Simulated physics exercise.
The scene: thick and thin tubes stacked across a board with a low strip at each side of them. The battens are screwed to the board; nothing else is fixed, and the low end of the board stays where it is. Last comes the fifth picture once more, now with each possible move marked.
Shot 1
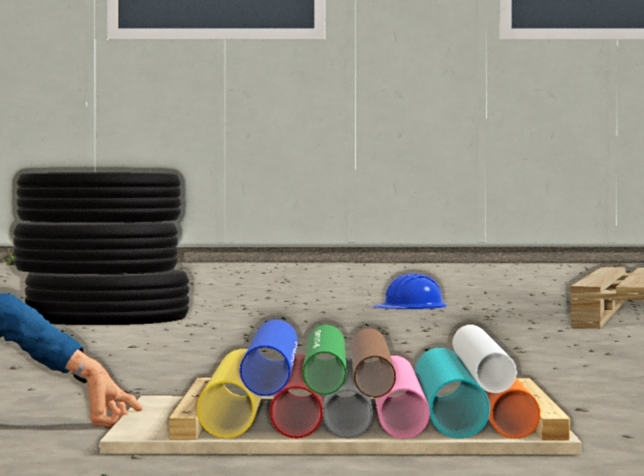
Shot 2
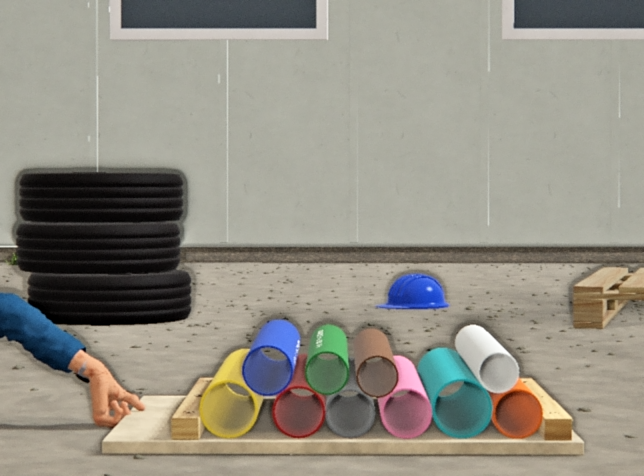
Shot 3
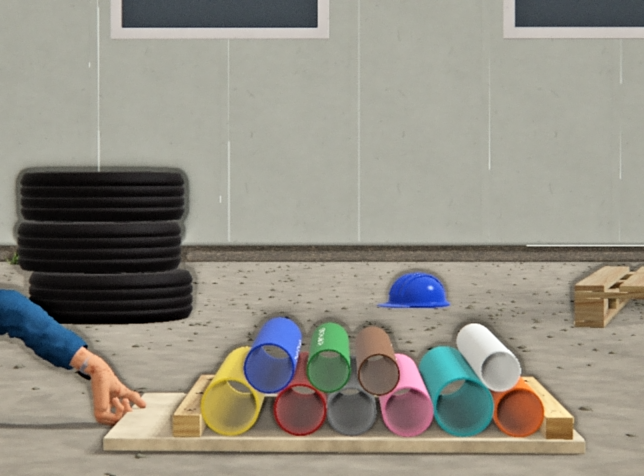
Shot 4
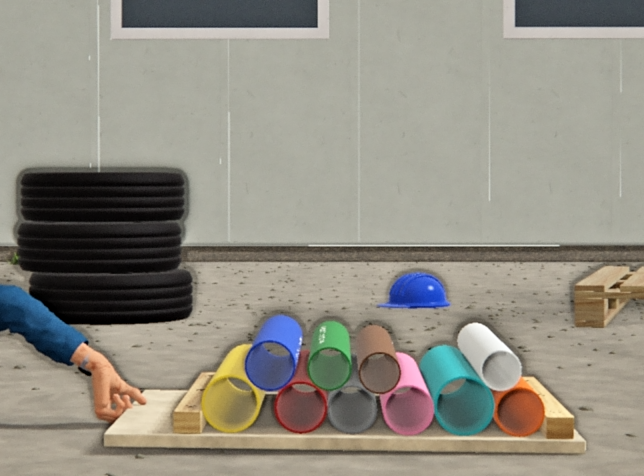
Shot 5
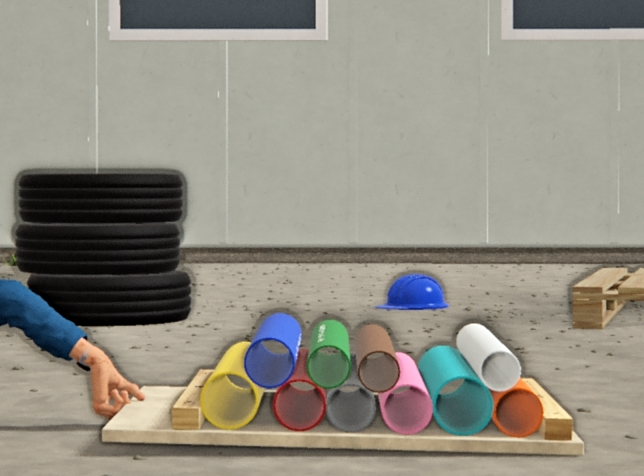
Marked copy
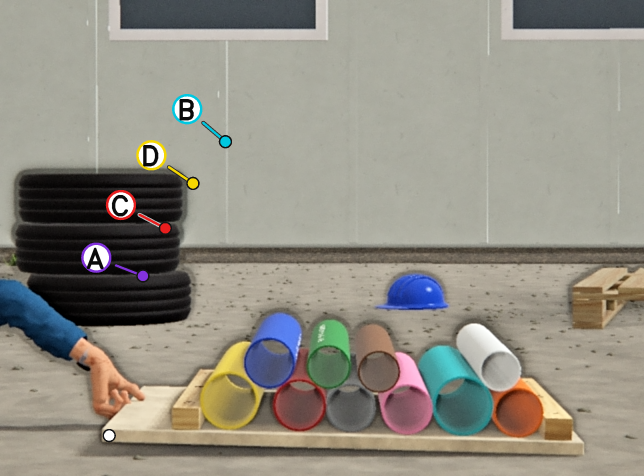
The video shows colourful tubes stacked in two layers between wooden strips on a board, beside tyres and a blue helmet, while a hand at the left stays by the board's end and everything remains almost still.
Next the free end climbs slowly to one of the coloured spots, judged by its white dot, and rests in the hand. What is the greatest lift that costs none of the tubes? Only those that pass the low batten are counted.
No higher than A.
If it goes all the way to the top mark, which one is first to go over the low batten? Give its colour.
The white one.
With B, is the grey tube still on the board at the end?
Yes, with B.
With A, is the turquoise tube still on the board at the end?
Yes.
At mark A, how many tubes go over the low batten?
It comes to none.
On the copy, A at (143, 276); B at (226, 142); C at (165, 229); D at (193, 183); the white dot at (109, 436).
On A. First, board at 15°.
Then, board at 21°.
Finally, board at 21°, none over the low batten.
By contrast, B four over the low batten (green, blue, white, brown); C four over the low batten (green, blue, white, brown); D four over the low batten (green, blue, white, brown).
